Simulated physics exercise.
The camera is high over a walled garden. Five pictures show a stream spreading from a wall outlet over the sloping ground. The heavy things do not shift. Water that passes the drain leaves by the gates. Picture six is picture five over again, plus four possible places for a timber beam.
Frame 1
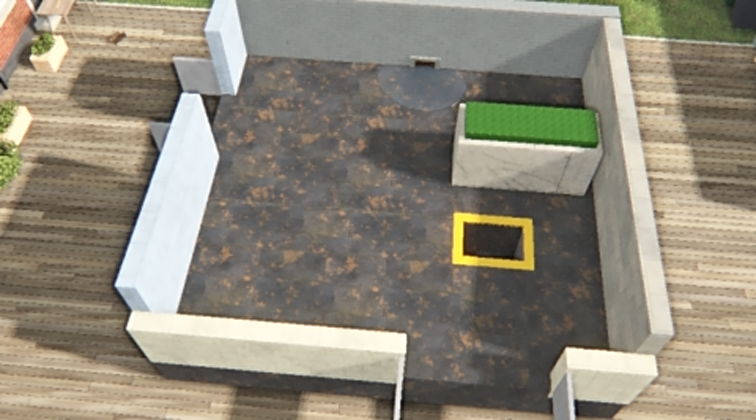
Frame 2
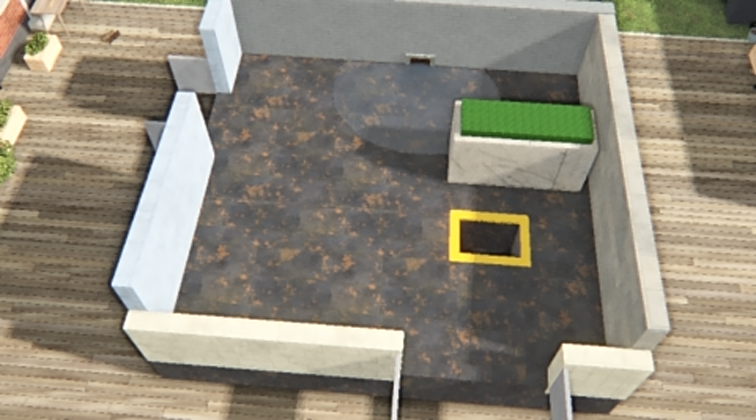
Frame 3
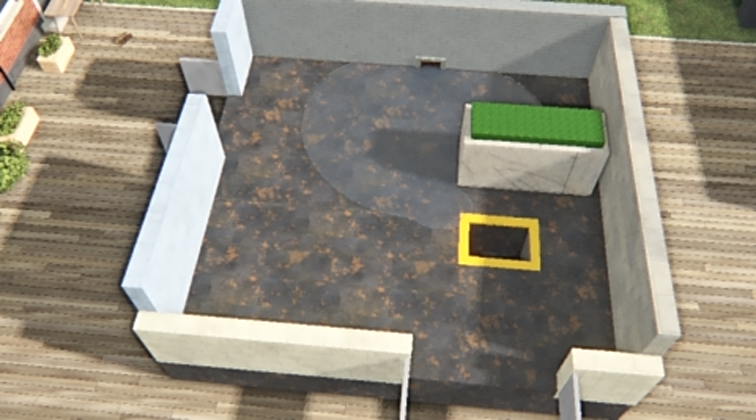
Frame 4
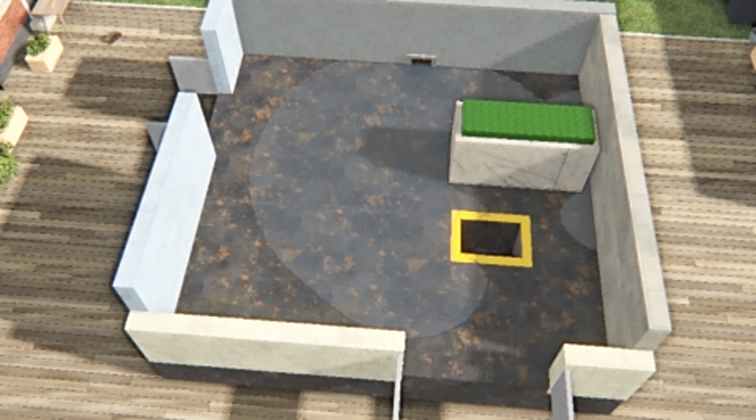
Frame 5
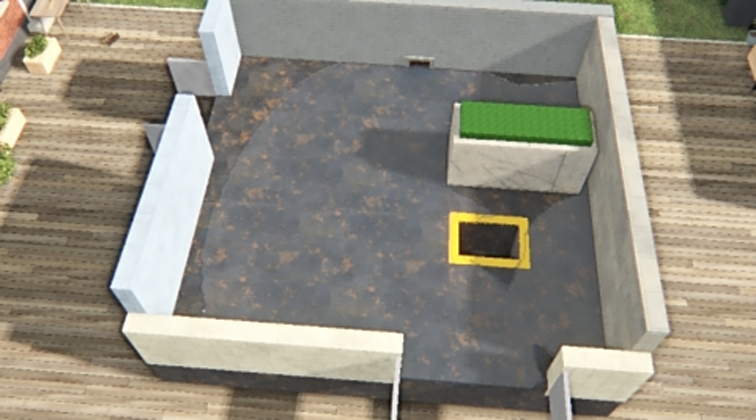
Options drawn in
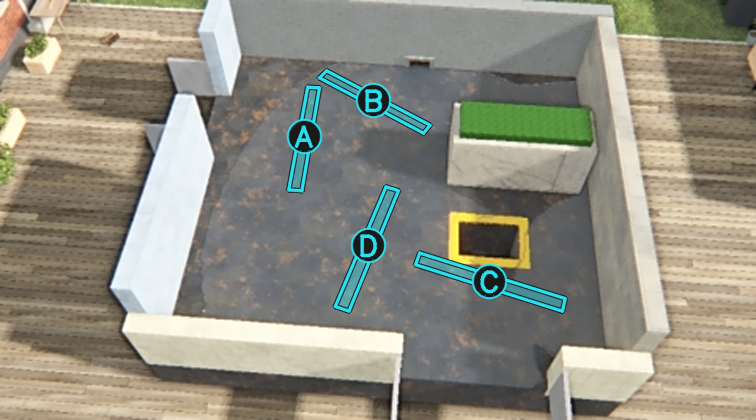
Water spreading from a small opening in the back wall across the dark floor of a walled garden, reaching a yellow-edged gully.
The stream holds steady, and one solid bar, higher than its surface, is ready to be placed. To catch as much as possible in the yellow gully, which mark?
Take C.
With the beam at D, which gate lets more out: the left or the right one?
The right gate.
In cyan, A from (295, 190) to (313, 87); B from (323, 74) to (426, 129); C from (417, 258) to (563, 304); D from (342, 308) to (392, 188).
For place A, about 7 % of the stream goes into the yellow gully, about 91 % out by the gates.
For place B, about 7 % of the stream goes into the yellow gully, about 87 % out by the gates.
For place C, about 15 % of the stream goes into the yellow gully, about 83 % out by the gates.
For place D, about 8 % of the stream goes into the yellow gully, about 89 % out by the gates.
